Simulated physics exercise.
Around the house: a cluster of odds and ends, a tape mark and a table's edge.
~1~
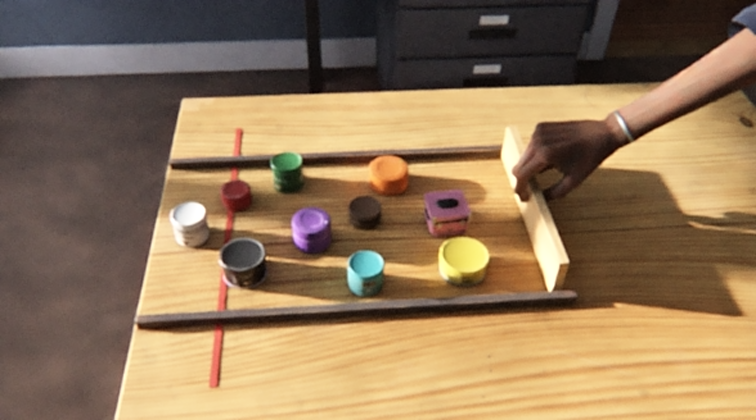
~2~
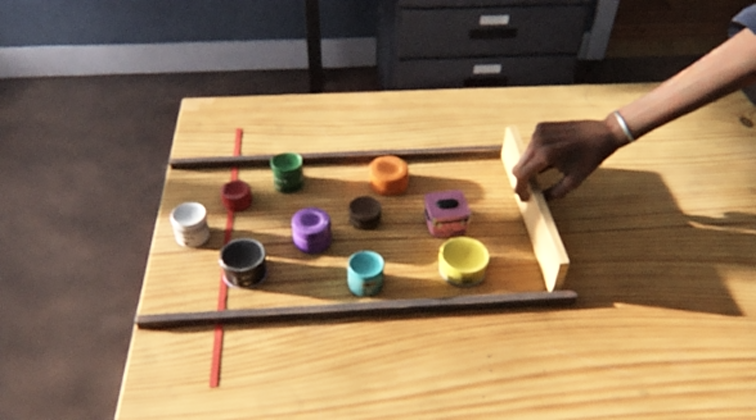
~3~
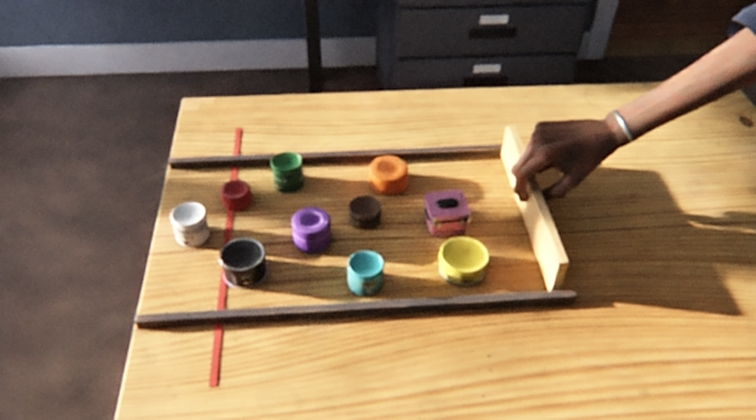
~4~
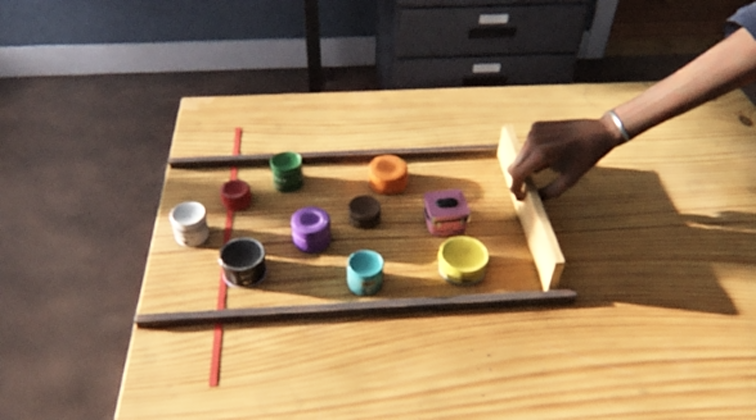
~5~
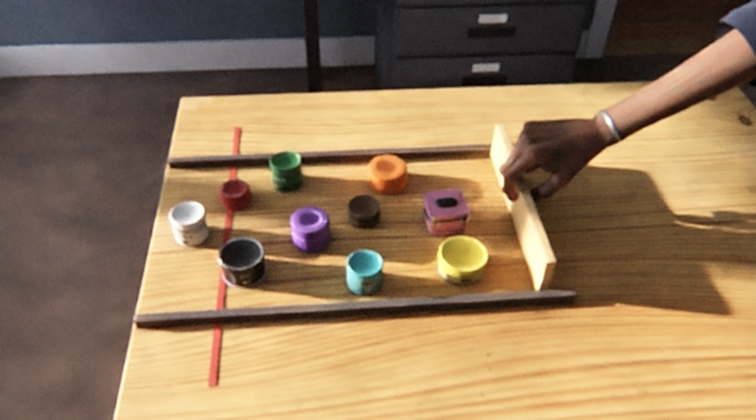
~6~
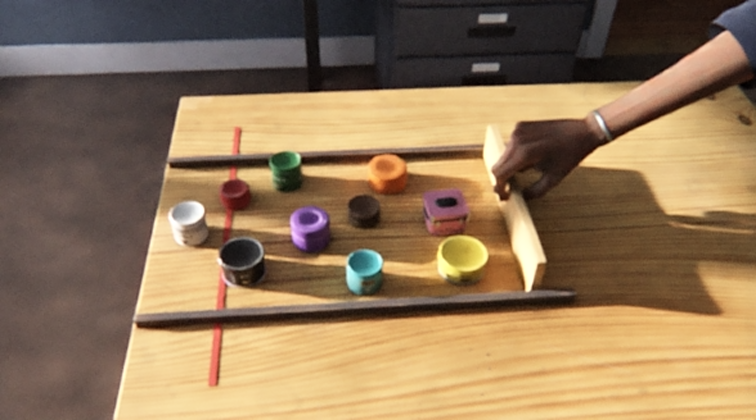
A hand with a bracelet grips an upright wooden board at the right of a pale wooden table, seen from above at an angle, with grey drawers behind. Between two dark rails sit green, orange, dark red, purple, black, pink, turquoise and yellow containers, with a white tub left of a red tape line. The hand slides the board slightly left, while the containers stay practically still.
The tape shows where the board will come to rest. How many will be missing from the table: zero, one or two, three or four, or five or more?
In the end the number that fall off is one or two.
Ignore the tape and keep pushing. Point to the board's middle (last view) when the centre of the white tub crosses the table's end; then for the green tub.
Its middle is around (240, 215) and around (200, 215).
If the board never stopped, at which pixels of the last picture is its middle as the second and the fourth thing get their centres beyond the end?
Near (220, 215) and (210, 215).
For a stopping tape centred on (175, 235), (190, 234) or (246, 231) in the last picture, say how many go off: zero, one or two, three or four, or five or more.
The falls would be five or more; at least five; none.
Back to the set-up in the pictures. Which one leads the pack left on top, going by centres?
The black pot.
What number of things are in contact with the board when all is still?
It touches 3.
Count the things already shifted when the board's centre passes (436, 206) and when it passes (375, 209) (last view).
The counts are 2 and 5.
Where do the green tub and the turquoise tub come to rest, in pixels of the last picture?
The green tub at (185, 166), the turquoise tub at (184, 293).
Early on, none off yet; white tub at rest near (190, 224); red lid at rest near (235, 194); black pot at rest near (243, 263).
A while later, none off yet; white tub travelled a little near (177, 223); red lid travelled about its own width near (212, 192); black pot travelled about its own width near (196, 264).
Finally, the number that fall off is one or two; lost, white tub.
